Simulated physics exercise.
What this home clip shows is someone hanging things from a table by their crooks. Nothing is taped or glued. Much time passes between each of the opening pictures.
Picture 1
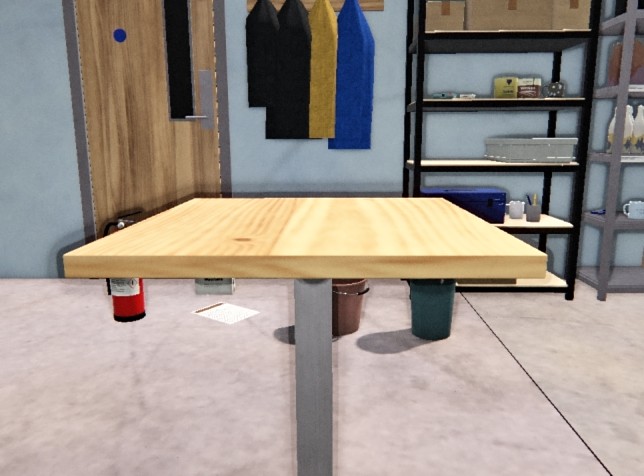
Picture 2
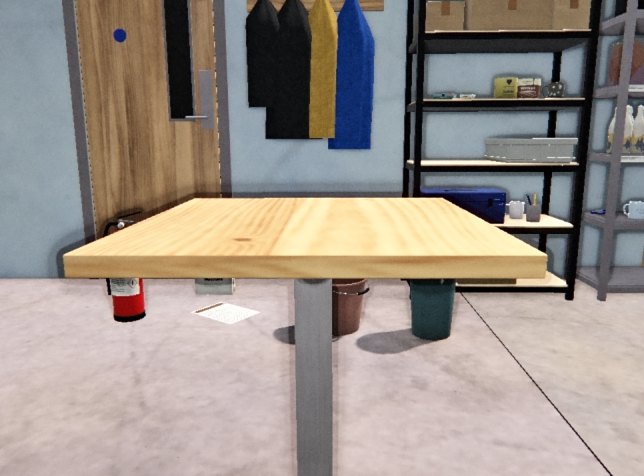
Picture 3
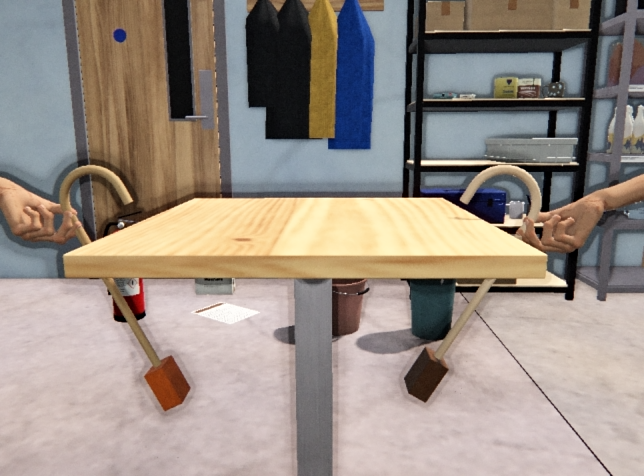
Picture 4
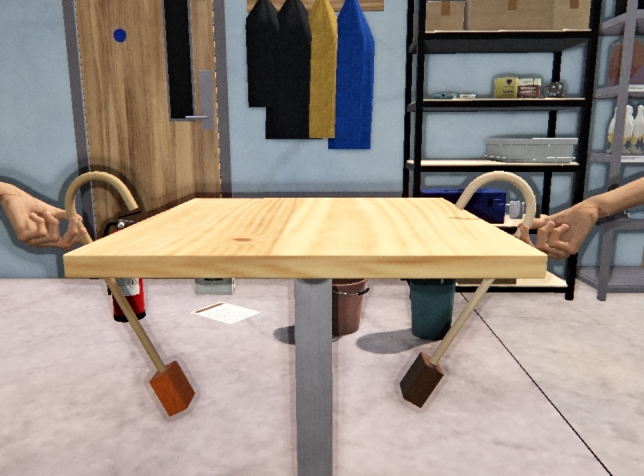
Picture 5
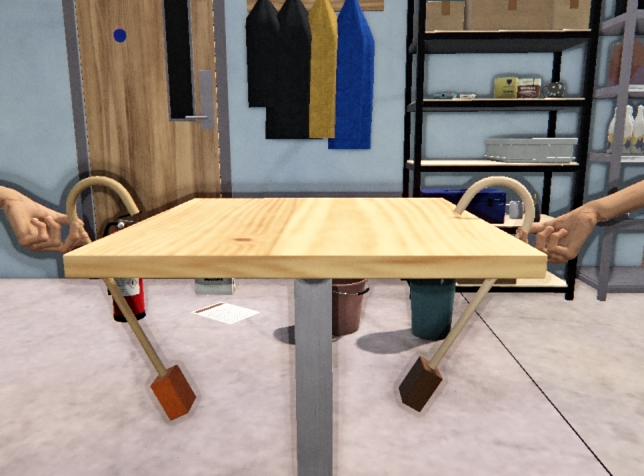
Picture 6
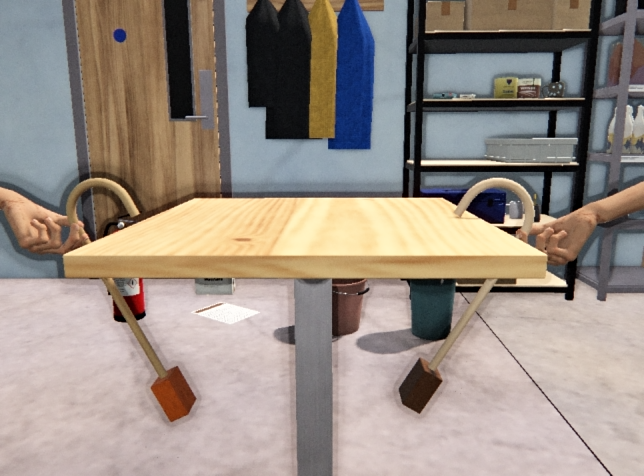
Two hands, one at each side, appear beside a pale wooden table in a storeroom seen from the front at about tabletop height. Behind it are a wooden door, dark, yellow and blue garments, shelves and buckets, with a red extinguisher at left. After the table stands alone, the hands bring in crook-handled brushes, orange-brown left and dark brown right, which shift slightly at its edges while the camera stays still.
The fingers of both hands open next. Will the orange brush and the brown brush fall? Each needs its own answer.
Result: The orange brush falls; the brown brush stays hooked.
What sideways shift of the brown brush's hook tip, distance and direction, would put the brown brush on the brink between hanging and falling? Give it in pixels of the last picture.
About 20 pixels right.
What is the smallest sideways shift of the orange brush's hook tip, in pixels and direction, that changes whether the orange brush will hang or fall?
16 pixels or thereabouts, to the right.
Then, 0.36 s after the last picture, orange brush down below near (144, 464); brown brush at rest near (451, 291).
At rest, the orange brush falls to the floor; the brown brush stays hooked on the edge, near (450, 291).
